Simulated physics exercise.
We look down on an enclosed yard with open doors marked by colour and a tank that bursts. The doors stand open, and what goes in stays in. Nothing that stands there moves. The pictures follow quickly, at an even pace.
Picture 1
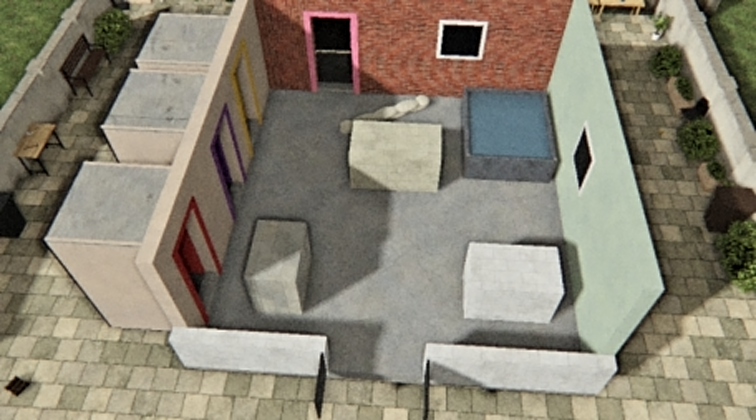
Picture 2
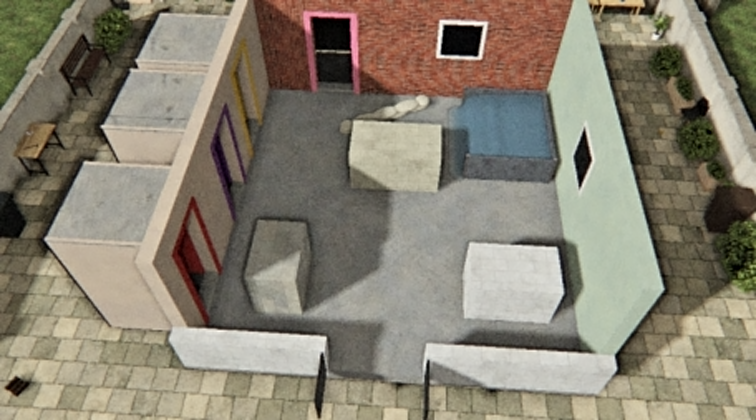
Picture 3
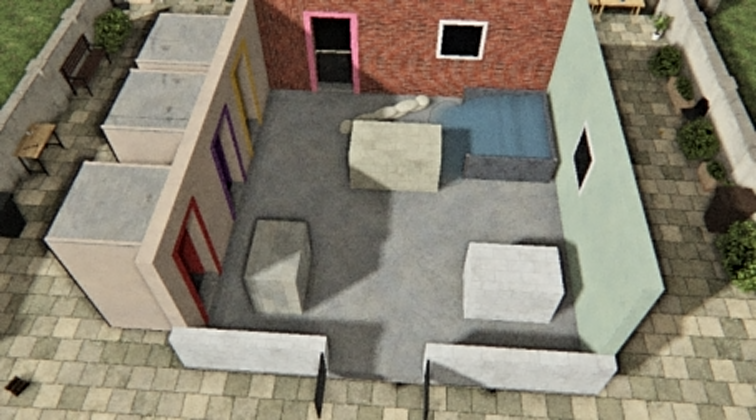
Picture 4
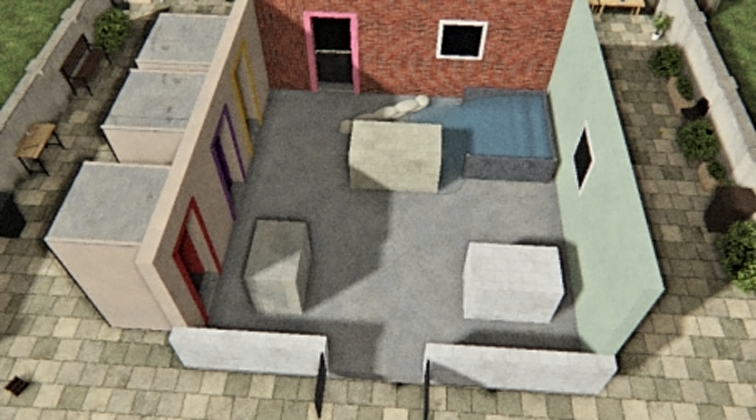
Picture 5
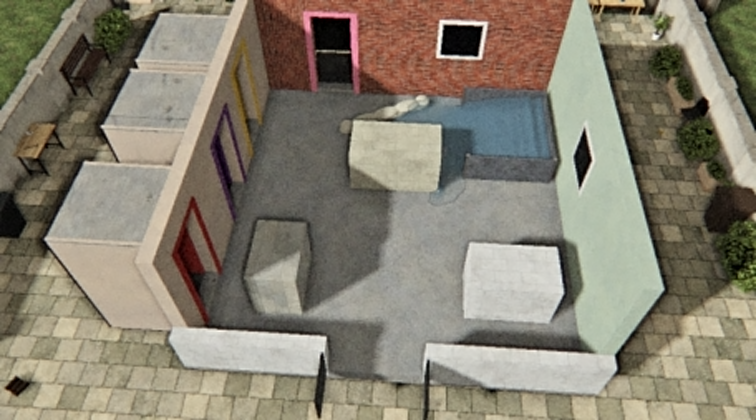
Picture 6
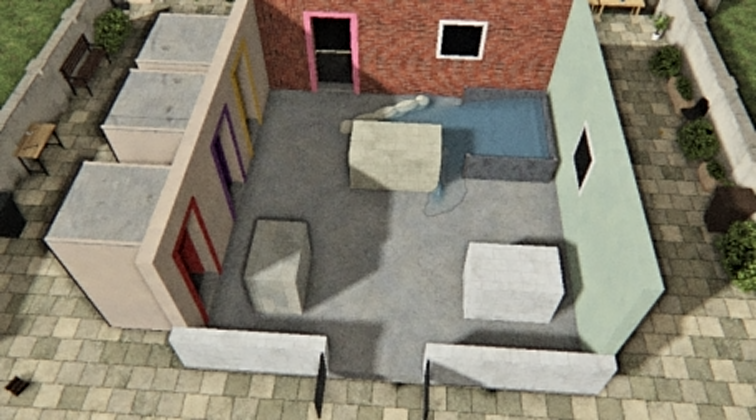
A walled yard with open doors held pale blocks and a blue tank of still water in the back right corner, then water poured from the tank's left side and spread around the middle block.
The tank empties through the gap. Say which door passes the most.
The purple doorway takes the most.
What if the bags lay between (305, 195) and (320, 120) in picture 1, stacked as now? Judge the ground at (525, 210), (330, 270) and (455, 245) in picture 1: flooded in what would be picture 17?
One after the other: No water, not flooded, flooded.
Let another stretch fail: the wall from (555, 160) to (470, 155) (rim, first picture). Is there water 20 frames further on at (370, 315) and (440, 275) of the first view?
As listed: Wet, awash.
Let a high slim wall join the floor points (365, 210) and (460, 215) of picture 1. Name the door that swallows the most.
That is the purple one.
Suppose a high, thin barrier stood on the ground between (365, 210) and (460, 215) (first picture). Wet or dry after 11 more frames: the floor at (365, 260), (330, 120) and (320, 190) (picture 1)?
In turn: Dry, flooded, under water.
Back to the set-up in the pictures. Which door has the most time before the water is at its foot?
I say the red-painted one.
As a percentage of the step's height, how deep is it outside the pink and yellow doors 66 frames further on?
Roughly 50 per cent, then 10 per cent.
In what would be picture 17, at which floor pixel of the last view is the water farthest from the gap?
Around (233, 229).
A moment on, water covers 25 % of the floor; yellow door wet at the sill, nothing in, red door not reached, purple door not reached, pink door not reached.
Next, water covers 50 % of the floor; yellow door wet at the sill, nothing in, red door not reached, purple door a trickle in, pink door wet at the sill, nothing in.
Then, water covers 65 % of the floor; yellow door wet at the sill, nothing in, red door wet at the sill, nothing in, purple door some in, pink door wet at the sill, nothing in.
Later, water covers 80 % of the floor; yellow door wet at the sill, nothing in, red door wet at the sill, nothing in, purple door some in, pink door wet at the sill, nothing in.
In the end, water covers 90 % of the floor; yellow door a trickle in, red door wet at the sill, nothing in, purple door some in, pink door wet at the sill, nothing in; the purple door has let in the most.
